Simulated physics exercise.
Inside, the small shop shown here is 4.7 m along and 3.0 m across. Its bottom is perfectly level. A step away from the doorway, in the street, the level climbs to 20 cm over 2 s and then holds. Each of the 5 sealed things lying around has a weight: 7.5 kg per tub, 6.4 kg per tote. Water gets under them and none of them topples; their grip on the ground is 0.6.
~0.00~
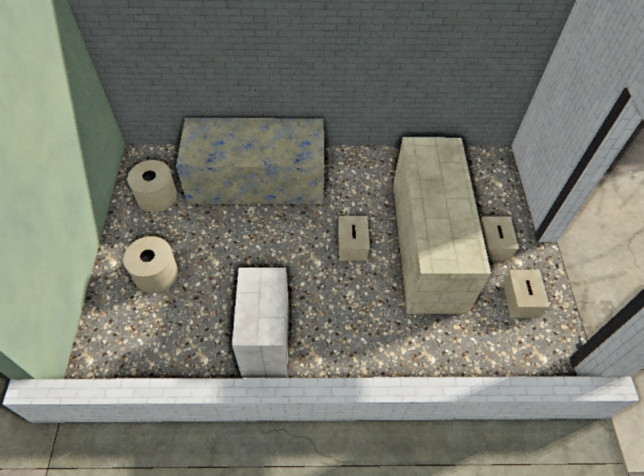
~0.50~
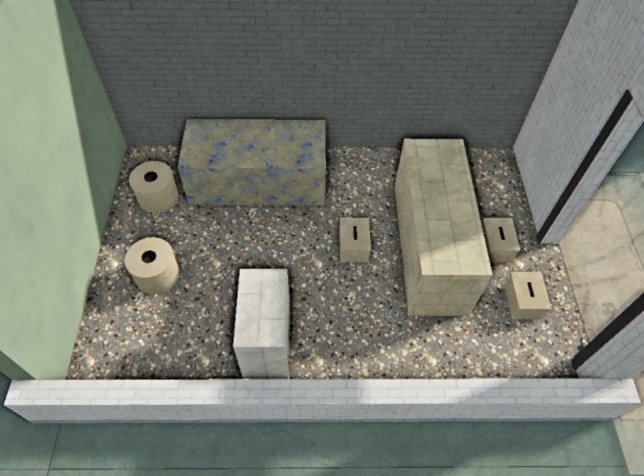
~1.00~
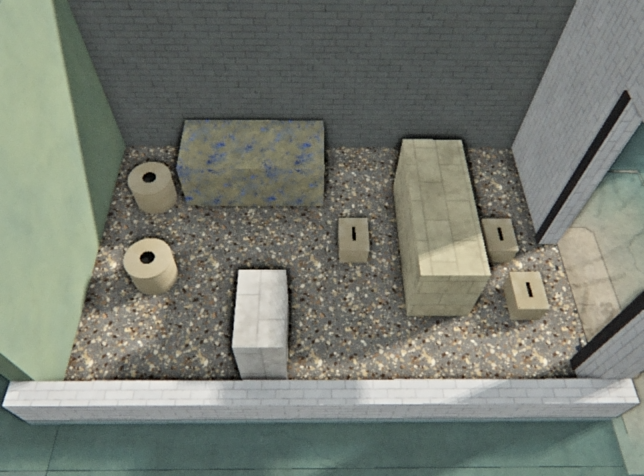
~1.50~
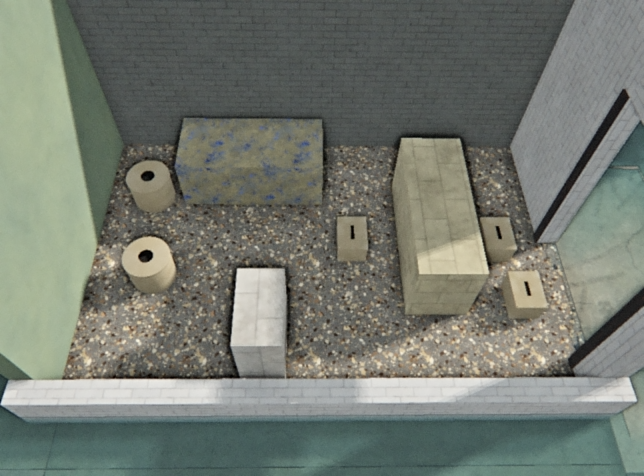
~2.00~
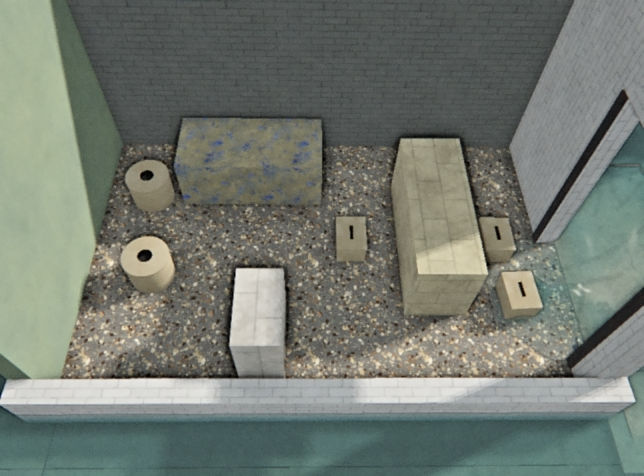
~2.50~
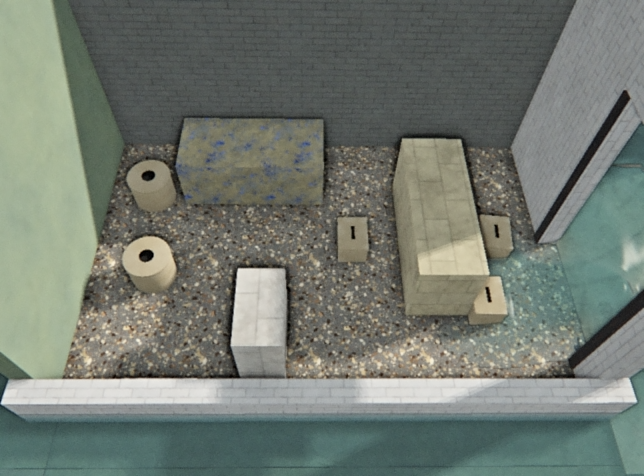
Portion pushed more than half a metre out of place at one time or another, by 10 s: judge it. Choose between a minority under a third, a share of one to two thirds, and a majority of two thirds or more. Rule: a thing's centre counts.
A majority of two thirds or more.
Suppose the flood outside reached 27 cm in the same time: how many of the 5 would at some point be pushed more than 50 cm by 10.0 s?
So the tally would be 4.
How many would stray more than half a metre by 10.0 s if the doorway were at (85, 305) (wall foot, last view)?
So the tally would be 2.
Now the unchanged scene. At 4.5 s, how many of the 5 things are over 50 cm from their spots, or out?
The count is 2.
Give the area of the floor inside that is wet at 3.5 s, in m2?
Somewhere around 4.0 m2, roughly.
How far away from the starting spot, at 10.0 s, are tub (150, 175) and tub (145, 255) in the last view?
20 cm and 80 cm respectively.
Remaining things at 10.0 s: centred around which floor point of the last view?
(263, 242).
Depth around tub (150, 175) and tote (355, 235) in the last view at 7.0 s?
I'd estimate 2 cm for the first and 5 cm for the second.
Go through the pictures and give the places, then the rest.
In the first picture, a tote at (529, 288) rests on the ground; a tote at (500, 232), on the bottom; water covers 0.0 m2; 0 of 5 have shifted.
In the second picture, a tote at (531, 290), on the bottom; a tote at (502, 234), on the bottom; 0.0 m2 under water; 0 of 5 have shifted.
In the third picture, a tote at (529, 290) rests on the ground; a tote at (500, 234) rests on the ground; 0.0 m2 under water; 0 of 5 have shifted.
In the fourth picture, a tote at (527, 289) rests on the ground; a tote at (499, 233) rests on the ground; water covers 0.0 m2; 0 of 5 have shifted.
In the fifth picture, a tote at (522, 290), on the bottom, 4 cm from its start; a tote at (498, 233), on the bottom; water covers 0.5 m2; 0 of 5 have shifted.
In the sixth picture, a tote at (488, 295), on the bottom, 40 cm from its start; a tote at (497, 231), on the bottom, 4 cm from its start; water covers 1.2 m2; 1 of 5 have shifted.
After 3.5 s 2 of 5 are over 50 cm from their spots; 0 afloat.
After 4.5 s 2 of 5 are over 50 cm from their spots; 2 afloat.
After 7.0 s 2 of 5 are over 50 cm from their spots; 2 afloat.
After 10.0 s 4 of 5 are over 50 cm from their spots, and 4 have been at some point; 4 afloat.
